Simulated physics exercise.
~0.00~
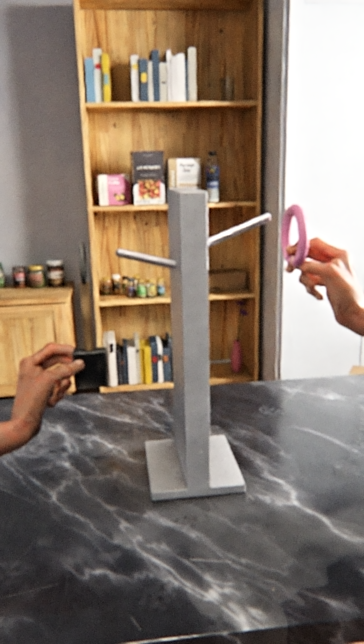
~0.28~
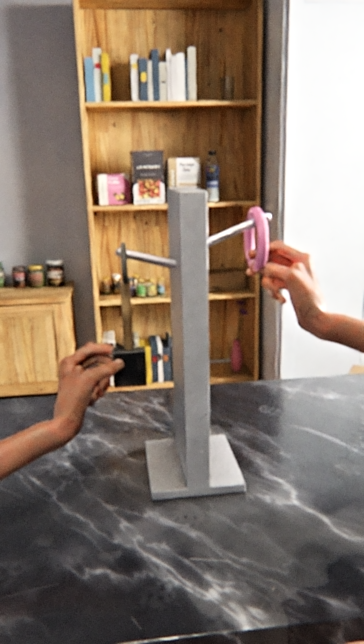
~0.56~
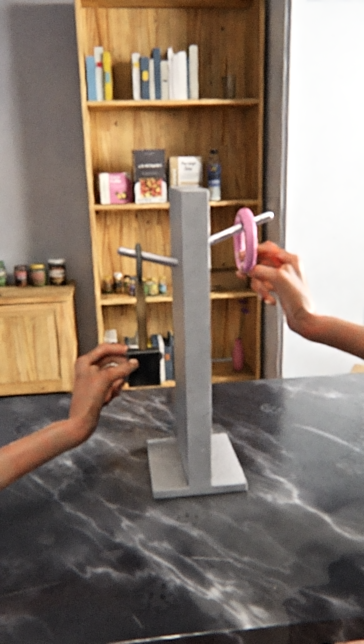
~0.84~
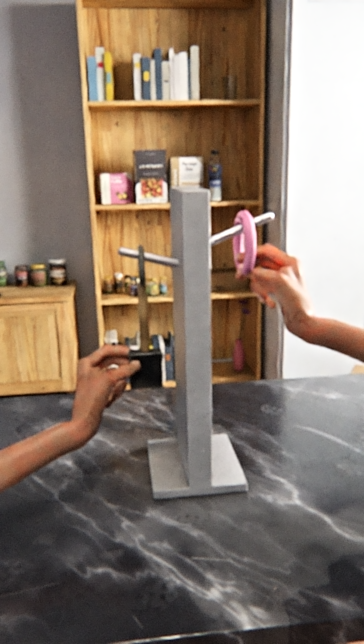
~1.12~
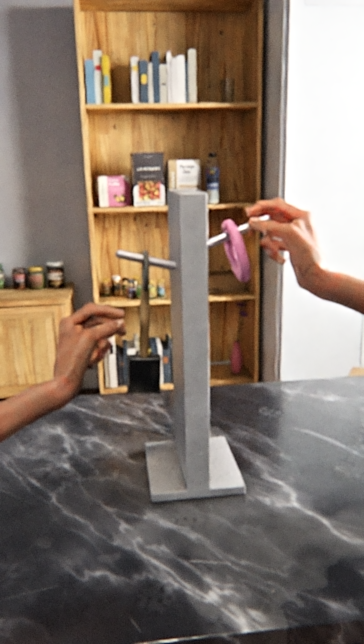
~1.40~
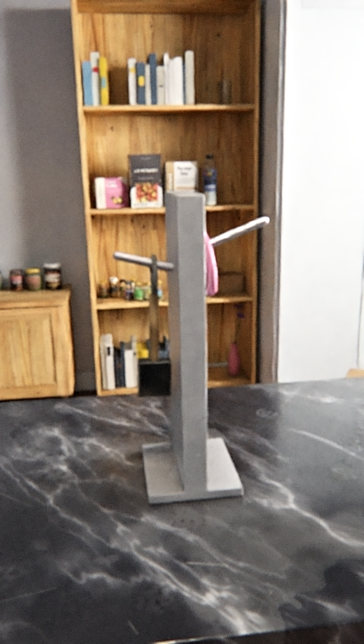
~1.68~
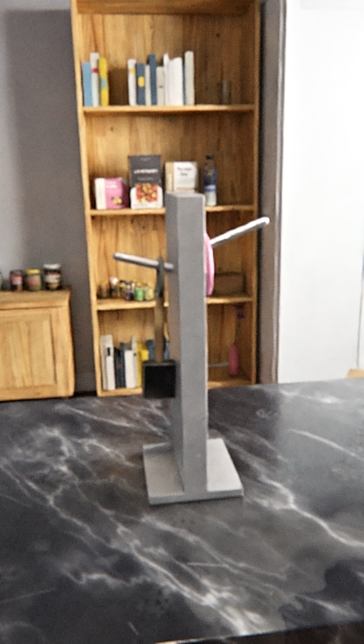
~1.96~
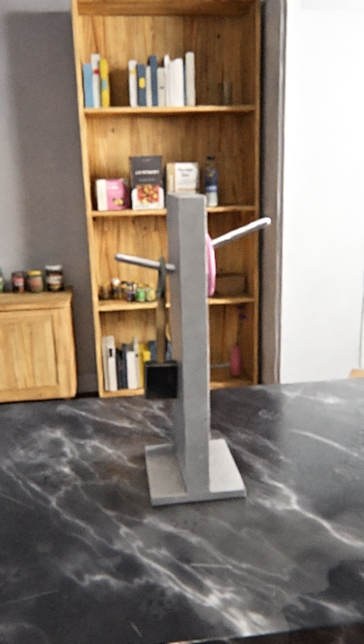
The clip opens on a gray peg stand on a dark marbled table, with shelves of books behind it, as a hand on the right holds a pink ring of tape and one on the left holds a black brush. Both hands move inward, bringing the ring onto the right peg and the brush to the left peg. The fingers open and the hands draw back out of view. The ring slides down its slanted peg to the post, while the hanging brush shifts slightly toward the post. Finally, both items hang still on their pegs.
